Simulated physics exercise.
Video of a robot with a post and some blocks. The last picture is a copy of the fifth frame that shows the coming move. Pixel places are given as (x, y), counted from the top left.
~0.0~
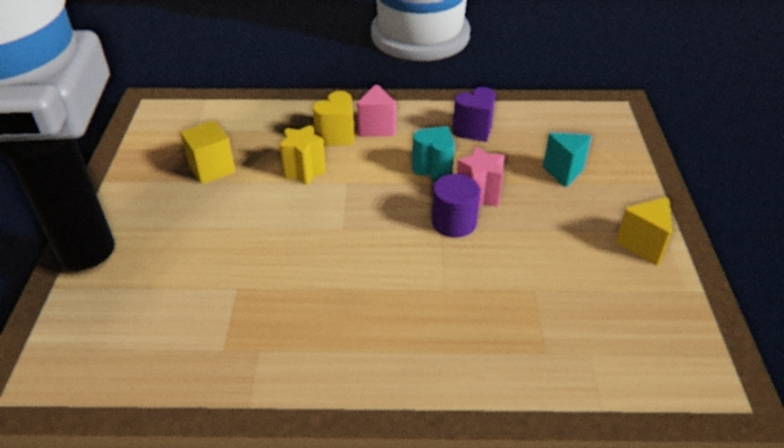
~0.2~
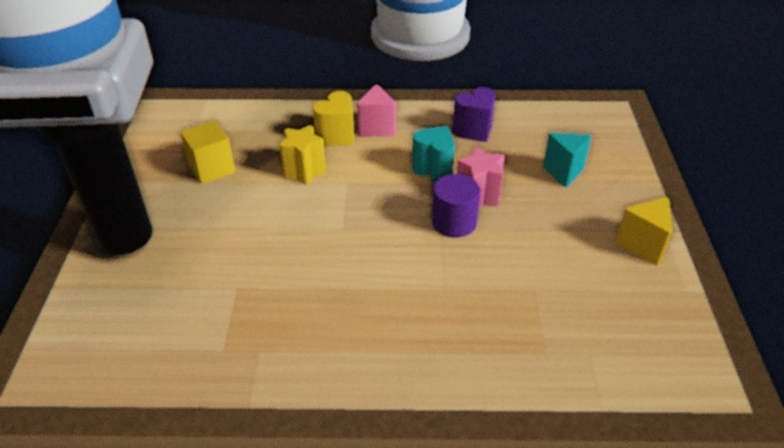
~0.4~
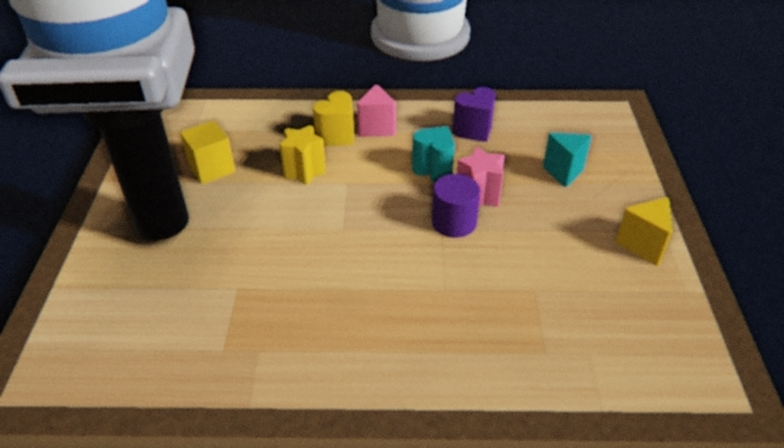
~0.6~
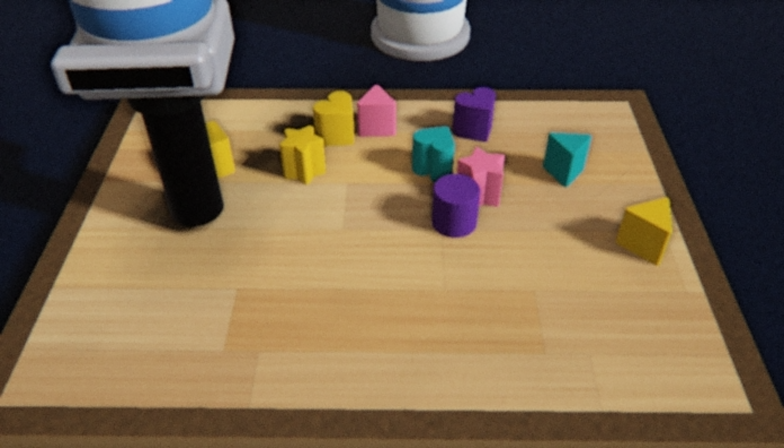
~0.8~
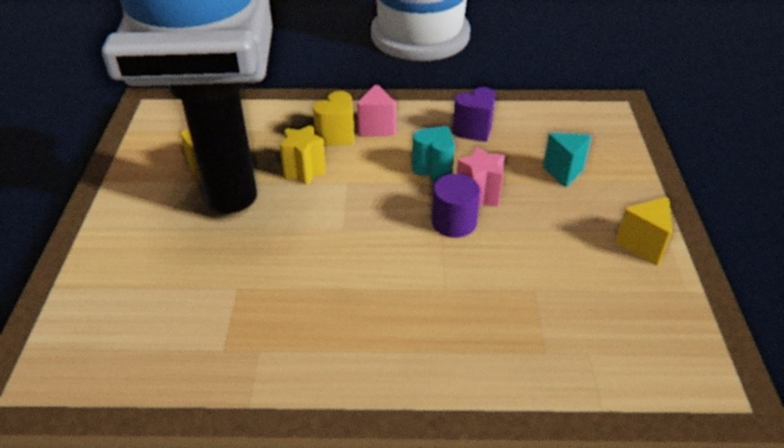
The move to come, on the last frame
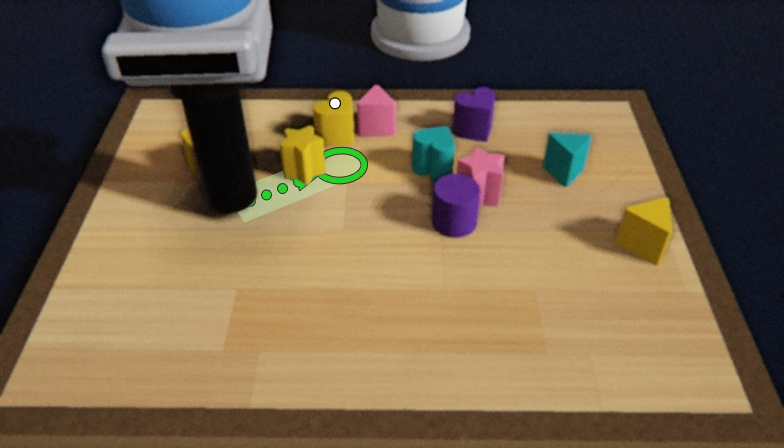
A black post hanging from a white and blue robot arm stands at the left of a light wooden board with a brown border, seen from above at an angle by a still camera. Yellow, pink, turquoise and purple blocks sit mostly across the far half, with a yellow triangular one at right. The post glides rightward and slightly away, passing before the yellow cube, while every block stays still.
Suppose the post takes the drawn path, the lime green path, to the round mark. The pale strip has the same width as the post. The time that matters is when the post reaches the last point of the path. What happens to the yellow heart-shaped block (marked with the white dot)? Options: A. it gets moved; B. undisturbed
A - it gets moved.
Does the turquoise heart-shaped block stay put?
I expect so.
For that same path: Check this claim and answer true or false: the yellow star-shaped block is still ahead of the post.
The statement is true.
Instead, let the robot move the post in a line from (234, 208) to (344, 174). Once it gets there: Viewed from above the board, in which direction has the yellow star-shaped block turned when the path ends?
Overhead view: Anti-clockwise.
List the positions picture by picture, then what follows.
Tip of the post at (87, 250), middles of tops, yellow square at (204, 135), yellow star-shaped block at (300, 138), yellow heart-shaped block at (335, 103), pink triangular piece at (376, 97), turquoise heart-shaped block at (436, 137), in the first picture.
Post at (125, 236), nothing pushed, in the second picture.
Post at (162, 222), nothing pushed, in the third picture.
Post at (198, 209), nothing pushed, in the fourth picture.
Post at (232, 197), yellow square partly hidden, yellow star-shaped block at (300, 138), yellow heart-shaped block at (335, 103), pink triangular piece at (376, 97), turquoise heart-shaped block at (436, 137), in the fifth picture.
The line goes in a line from (234, 208) to (341, 165); the dot is on the yellow heart-shaped block.
What follows on the original path. One third of the way, post at (271, 181); nothing pushed yet.
Two thirds of the way, post at (306, 168); yellow star-shaped block at (327, 124).
At the end, post at (340, 154); yellow square unmoved; yellow star-shaped block at (354, 109); yellow heart-shaped block at (340, 92), turned 15° anticlockwise; pink triangular piece at (383, 93), turned 10° clockwise; turquoise heart-shaped block unmoved.
